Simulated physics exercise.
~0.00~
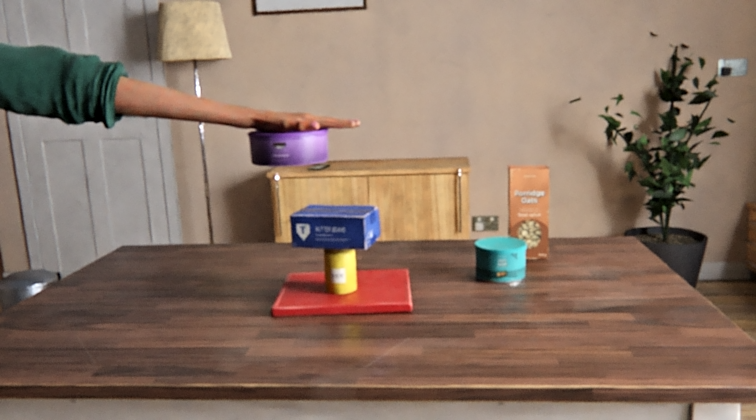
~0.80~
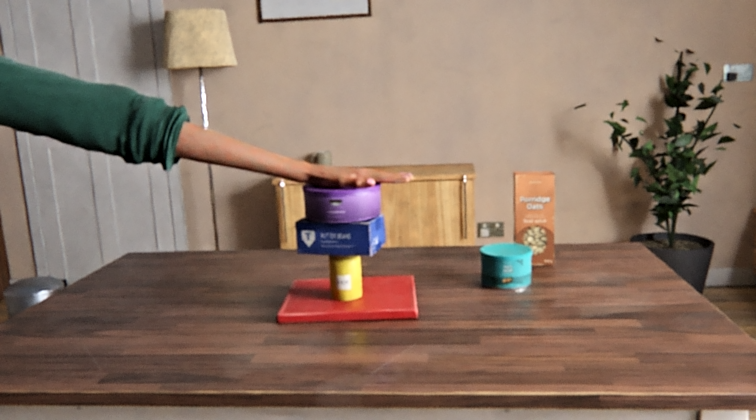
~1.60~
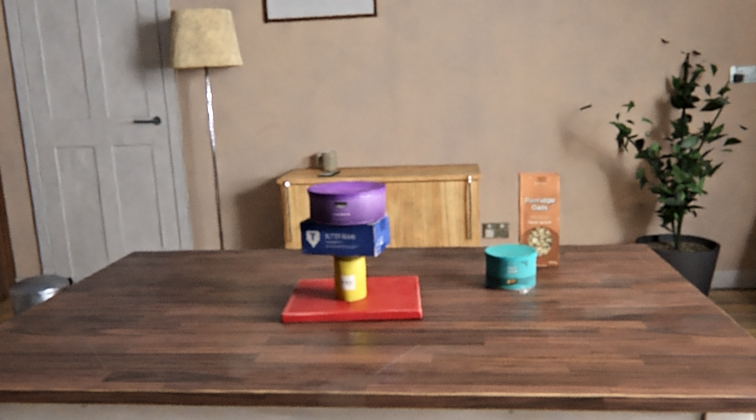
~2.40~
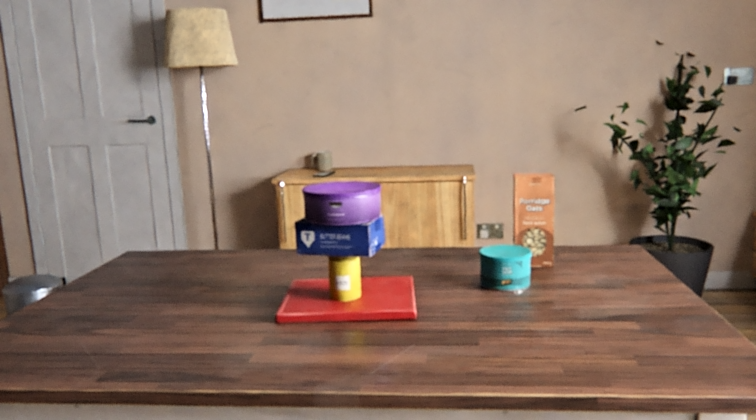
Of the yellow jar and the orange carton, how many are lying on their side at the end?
None of them are. Both the yellow jar and the orange carton are still upright at the end.
To begin with, a blue box rests on a yellow jar standing on a red tray, while a turquoise tub and an orange carton stand to the right on the wooden table. A hand reaches in from the left, holding a purple tub above the box. The hand moves the tub right and down and sets it on top of the blue box. Then the hand lets go and draws back out of view. The purple tub stays where it was placed, and the pile remains standing at the end.
